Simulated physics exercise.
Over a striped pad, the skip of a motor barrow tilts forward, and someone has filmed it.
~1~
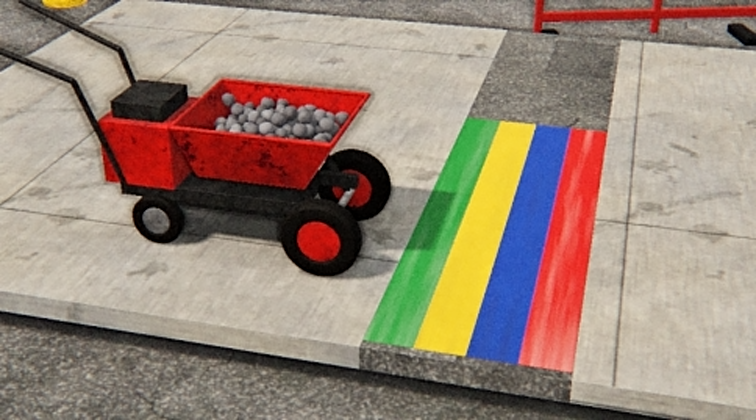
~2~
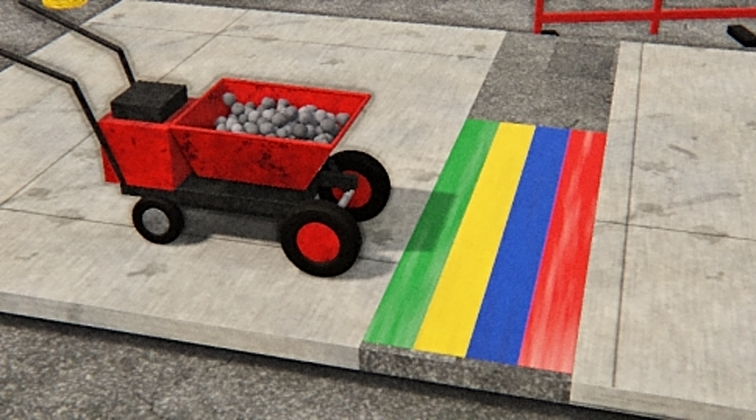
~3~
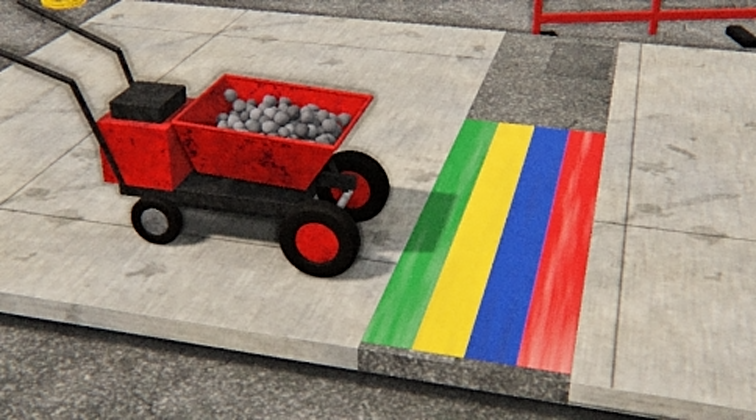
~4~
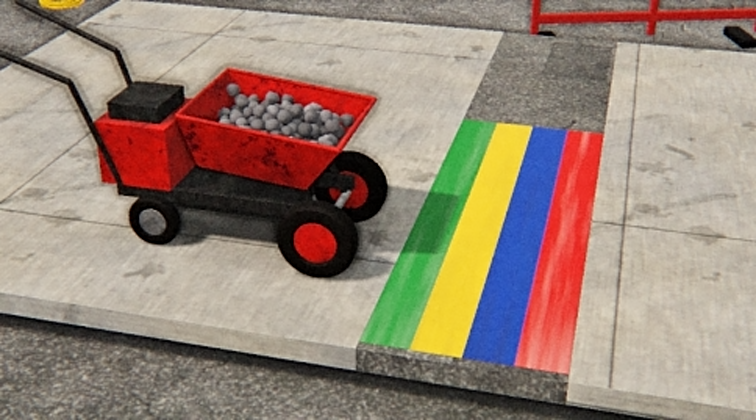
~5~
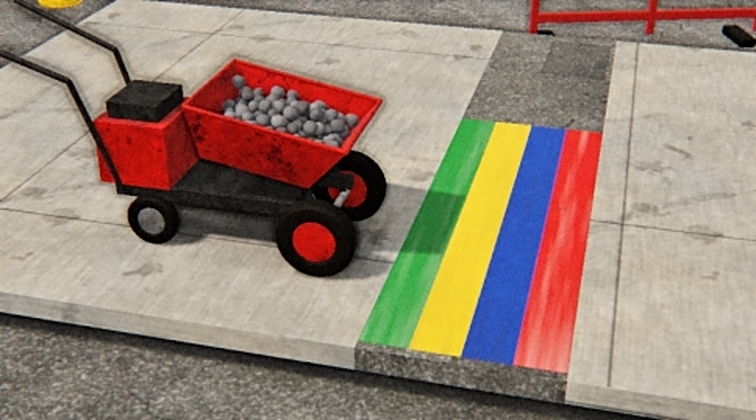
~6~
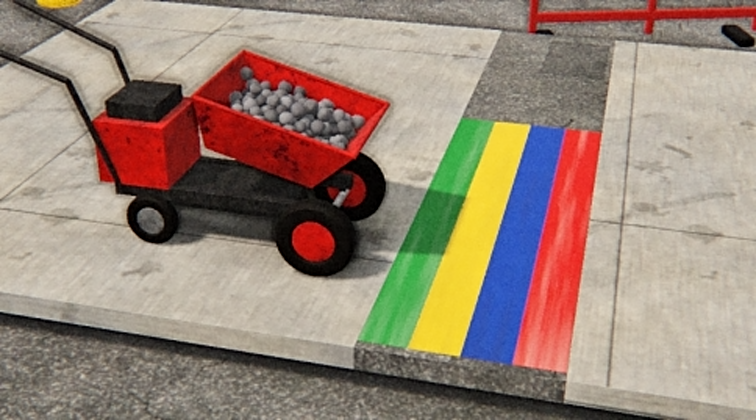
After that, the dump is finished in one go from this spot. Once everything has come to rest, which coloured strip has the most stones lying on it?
Yellow.
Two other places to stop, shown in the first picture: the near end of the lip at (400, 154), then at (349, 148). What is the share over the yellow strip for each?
About 0 per cent, then about 40 per cent.
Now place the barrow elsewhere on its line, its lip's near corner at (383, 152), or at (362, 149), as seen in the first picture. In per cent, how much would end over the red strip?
First position: Some 30 percent; second position: Some 20 percent.
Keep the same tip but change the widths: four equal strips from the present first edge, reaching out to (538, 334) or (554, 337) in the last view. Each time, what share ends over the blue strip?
First case 30 per cent, second case 30 per cent.
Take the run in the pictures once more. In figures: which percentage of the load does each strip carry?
Shares by strip - green: 20 per cent; yellow: 40 per cent; blue: 25 per cent; red: 10 per cent.
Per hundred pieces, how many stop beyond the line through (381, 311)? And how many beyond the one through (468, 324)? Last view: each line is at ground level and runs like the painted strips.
100 % and 40 %, in that order.
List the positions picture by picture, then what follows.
In the first picture, lip of the skip at (332, 146), level; top of the load at (278, 120), round cobbles; green strip at (403, 309); yellow strip at (451, 316); blue strip at (501, 324); red strip at (552, 331).
In the second picture, lip of the skip at (333, 147), level; top of the load at (266, 126).
In the third picture, lip of the skip at (335, 149), tipped barely; top of the load at (268, 124).
In the fourth picture, lip of the skip at (339, 151), tipped a little; top of the load at (270, 122).
In the fifth picture, lip of the skip at (346, 153), tipped a little; top of the load at (266, 106).
In the sixth picture, lip of the skip at (354, 157), tipped clearly; top of the load at (263, 101); green strip at (397, 309); yellow strip at (446, 317); blue strip at (496, 324); red strip at (547, 331).
Soon, skip tipped steeply; all in the skip.
A while on, skip tipped right over; most in the skip; a stray few over the green strip; about a quarter over the yellow strip; a stray few over the blue strip; a stray few falling.
Towards the end, skip tipped right over; a small part in the skip; a small part over the green strip; about a third over the yellow strip; about a quarter over the blue strip; a small part over the red strip; a stray few off the paint.
Finally, skip tipped right over; about a quarter over the green strip; about a third over the yellow strip; about a quarter over the blue strip; a small part over the red strip; a stray few off the paint.
